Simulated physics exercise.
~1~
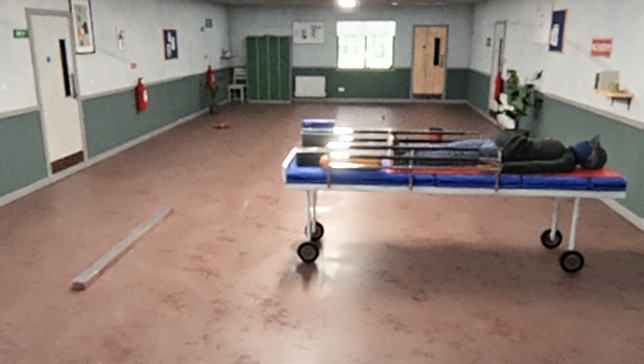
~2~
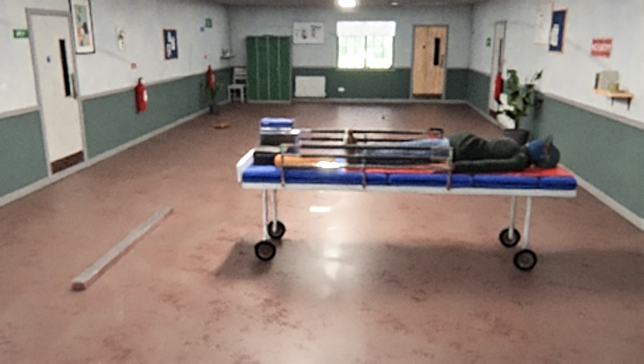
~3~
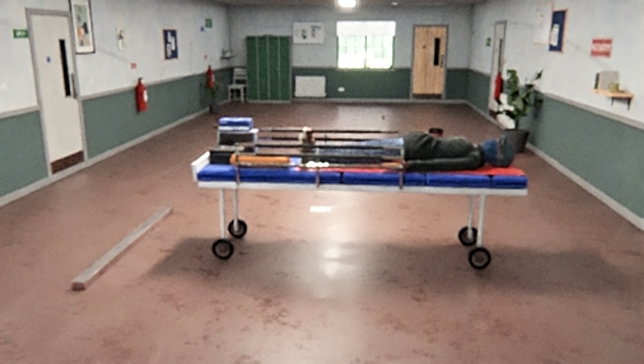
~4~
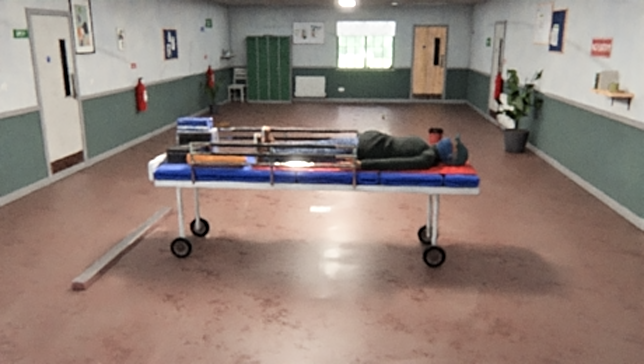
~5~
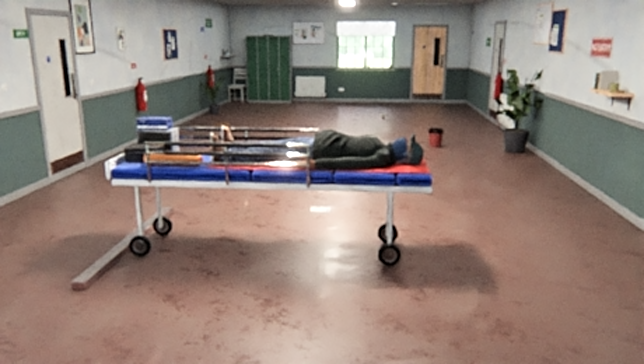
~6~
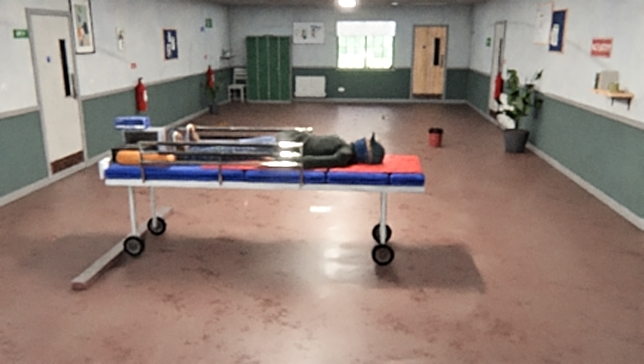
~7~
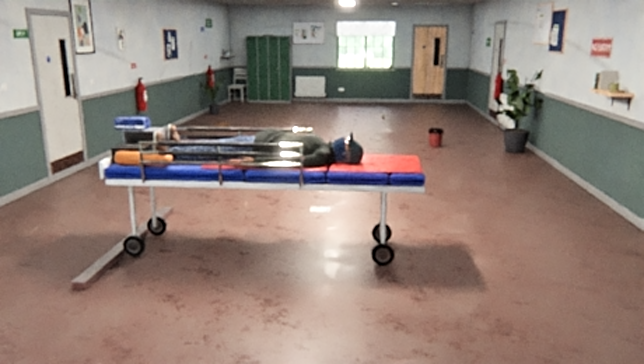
A person in dark clothes lay limp on a blue and red gurney as it rolled left across the room and stopped abruptly at a sill on the floor; the body slid a little farther left, while the things beside the legs stayed aboard.
